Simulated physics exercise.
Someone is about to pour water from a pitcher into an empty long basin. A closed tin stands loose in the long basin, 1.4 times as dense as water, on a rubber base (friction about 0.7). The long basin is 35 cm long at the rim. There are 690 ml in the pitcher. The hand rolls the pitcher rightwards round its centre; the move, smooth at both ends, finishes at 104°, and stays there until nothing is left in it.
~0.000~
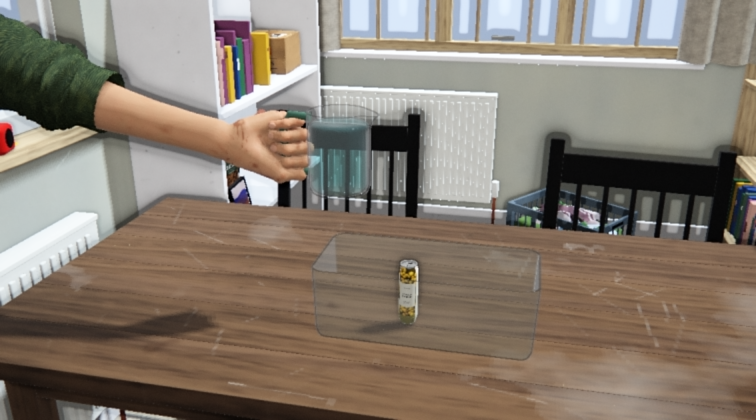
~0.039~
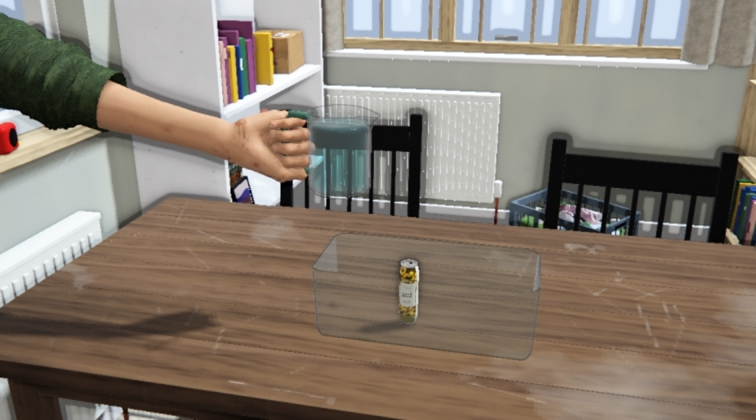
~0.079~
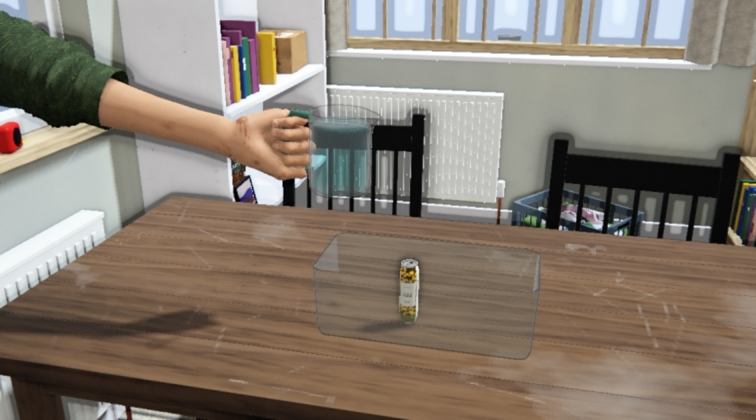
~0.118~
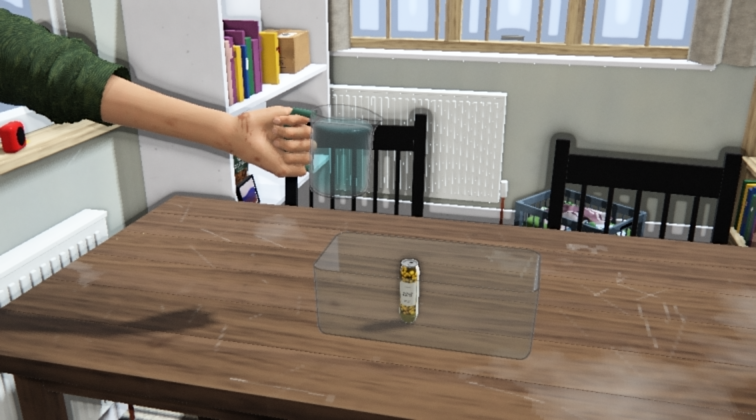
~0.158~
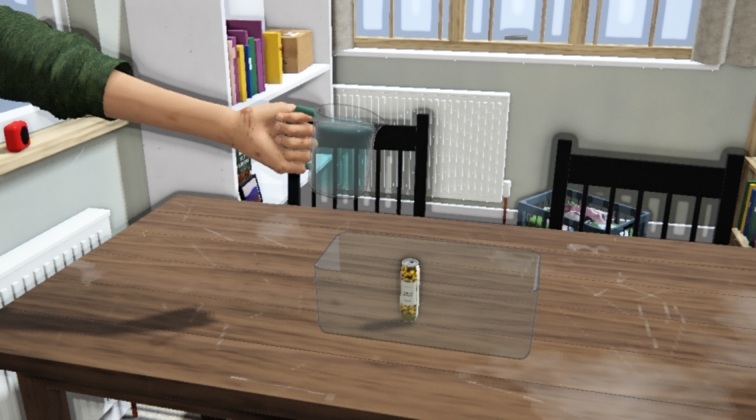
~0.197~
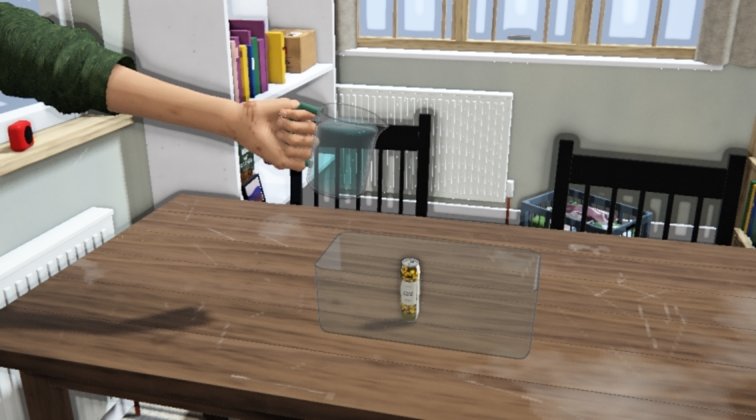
A hand at the end of a green-sleeved arm, reaching in from the left, holds a clear pitcher of bluish water above a wooden table, seen from slightly above in a bright room with shelves, a radiator and black chairs. On the table, a small white, yellow and black tin stands inside an empty transparent basin. The pitcher, nearly still at first, tilts slightly rightwards while the view shifts very slightly.
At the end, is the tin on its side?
It stays up.
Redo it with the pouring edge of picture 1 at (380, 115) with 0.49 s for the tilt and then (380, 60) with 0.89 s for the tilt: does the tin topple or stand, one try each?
First it keeps standing; then it keeps standing.
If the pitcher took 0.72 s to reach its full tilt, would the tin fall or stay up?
The tin stays up.
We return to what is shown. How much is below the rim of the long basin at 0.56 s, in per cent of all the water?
Some 2 per cent.
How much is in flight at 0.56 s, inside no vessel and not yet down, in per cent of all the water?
Near 16 in a hundred.
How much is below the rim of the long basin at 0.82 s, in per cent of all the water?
About 42 per cent.
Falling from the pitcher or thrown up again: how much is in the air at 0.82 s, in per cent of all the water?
About 26 per cent.
By 0.56 s the tilt is 72° and 82 per cent is still to pour; the tin stands where it began.
By 0.82 s the tilt is 102° and 32 per cent is still to pour; the tin stands where it began.
By 1.09 s the tilt is 104° and 5 per cent is still to pour; the tin stands where it began.
By 1.39 s the tilt is 104° and 0 per cent is still to pour; the tin stands where it began.
At rest the tin stands where it began.
